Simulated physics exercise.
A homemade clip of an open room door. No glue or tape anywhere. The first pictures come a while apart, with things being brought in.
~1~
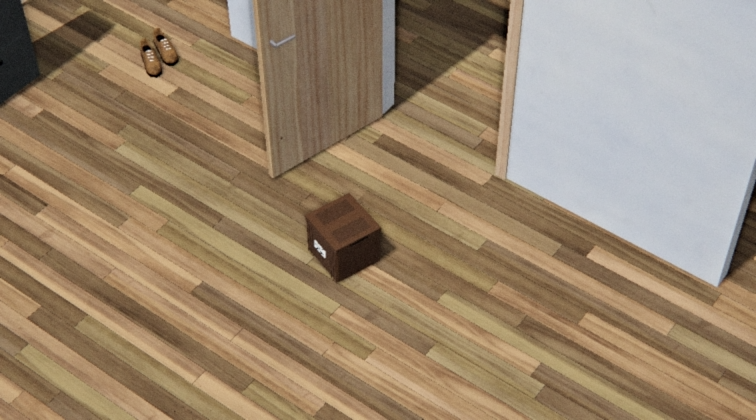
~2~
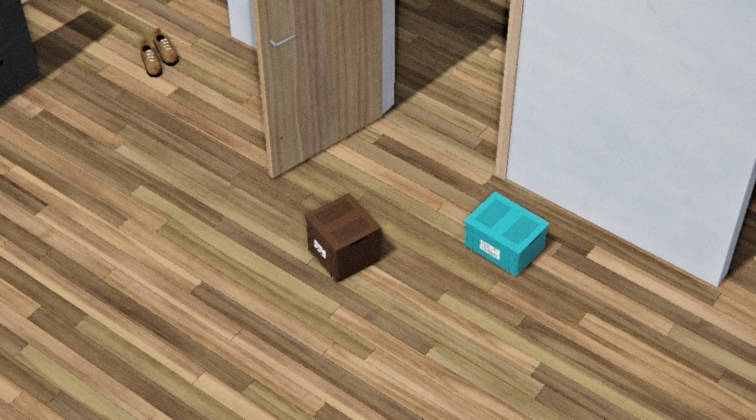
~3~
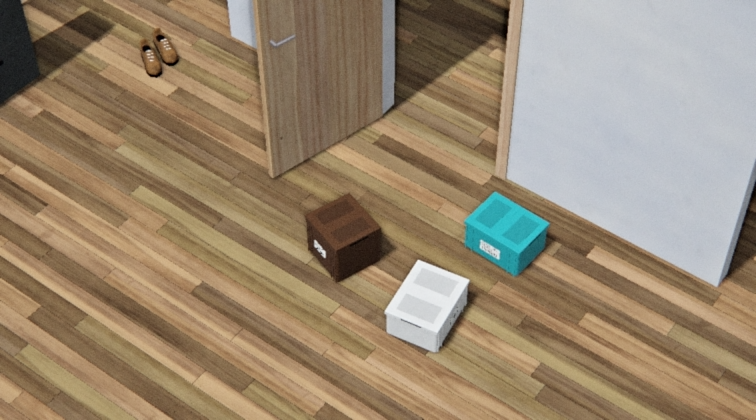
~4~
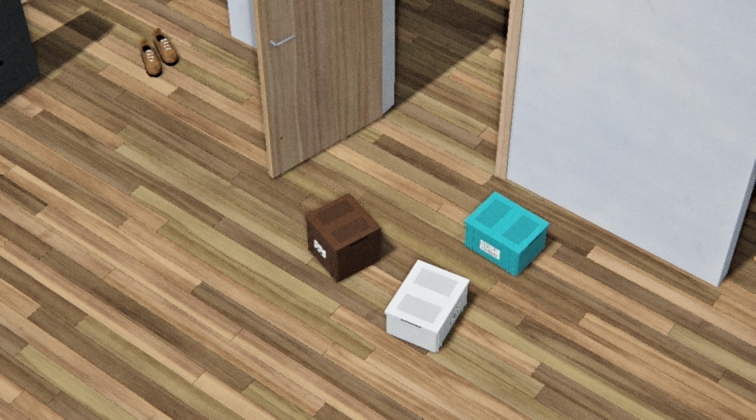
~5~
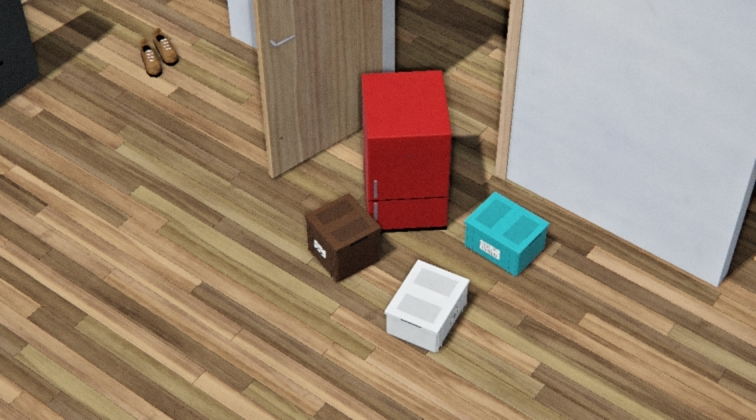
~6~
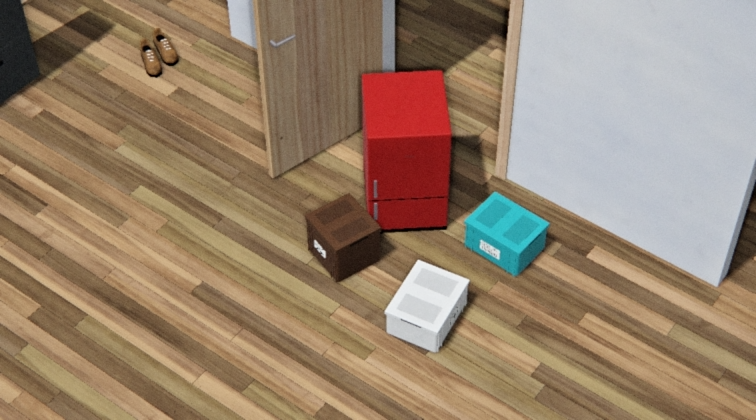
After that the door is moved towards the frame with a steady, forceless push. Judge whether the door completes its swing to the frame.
It never touches the doorframe.
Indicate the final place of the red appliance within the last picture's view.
Around (412, 155).
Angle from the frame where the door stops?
Near 60° open.
Then, 0.40 s past the last view, door at 94°.
Then, 0.60 s past the last view, door at 81°.
Then, 0.80 s past the last view, door at 67°.
Then, 0.90 s past the last view, door at 64°; red appliance displaced a little near (410, 154).
Finally, door at 61°; all 4 still in place. Final places as the last picture's camera would see them, red appliance near (412, 155).
